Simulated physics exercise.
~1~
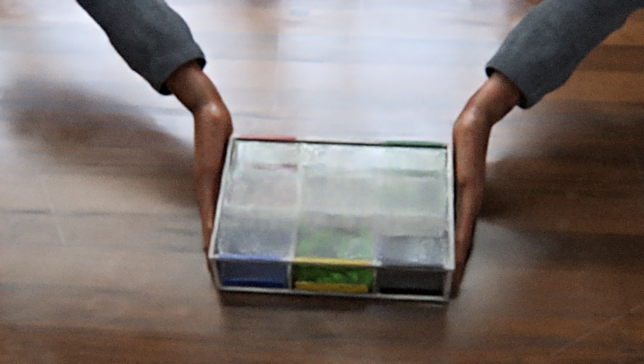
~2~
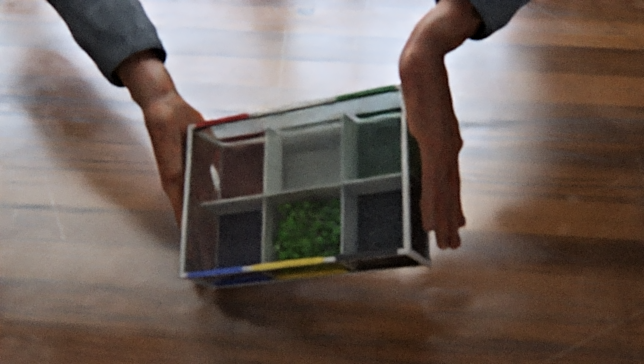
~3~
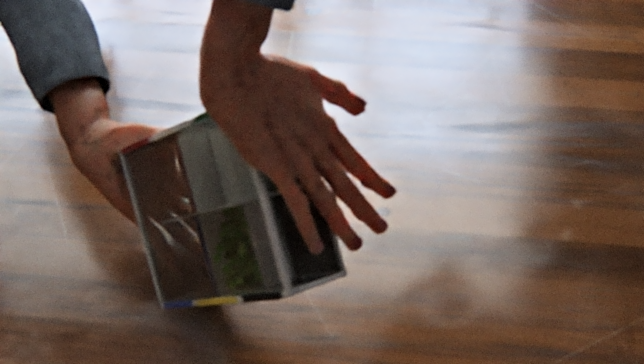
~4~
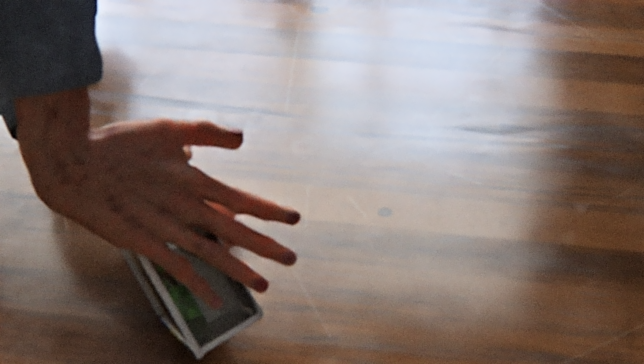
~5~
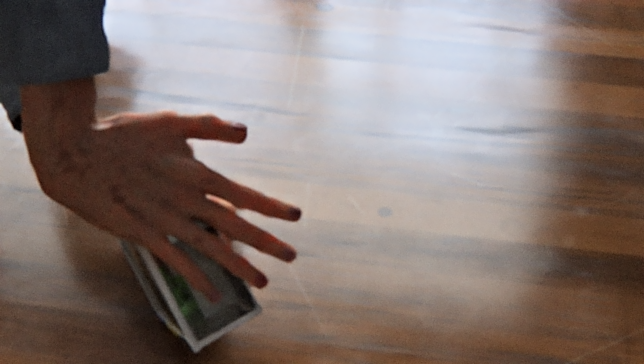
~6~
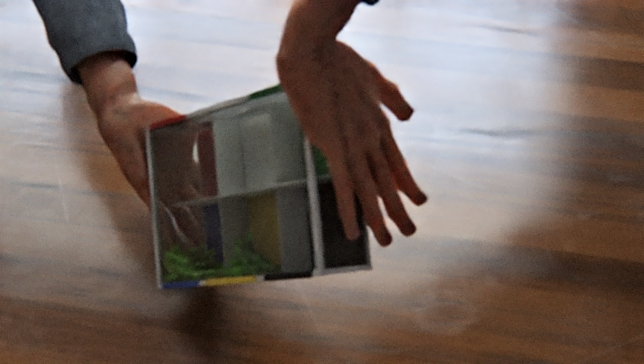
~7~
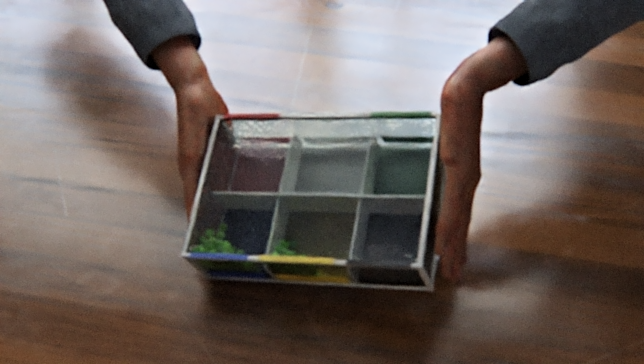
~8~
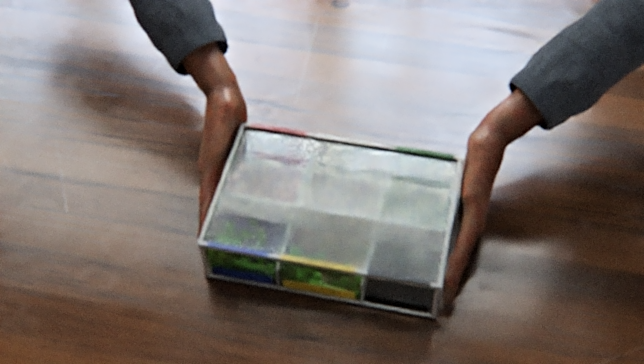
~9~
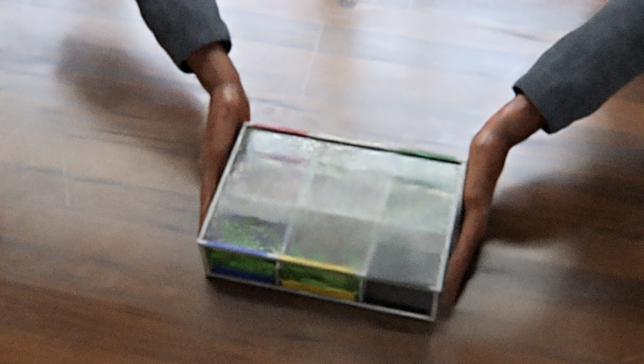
In the video, two hands tip a clear lidded box of six compartments, green peas in the yellow-marked one, steeply onto its lower left corner, pause, then lay it flat again on a wooden surface, leaving most peas in the blue-marked compartment and the rest in the yellow.
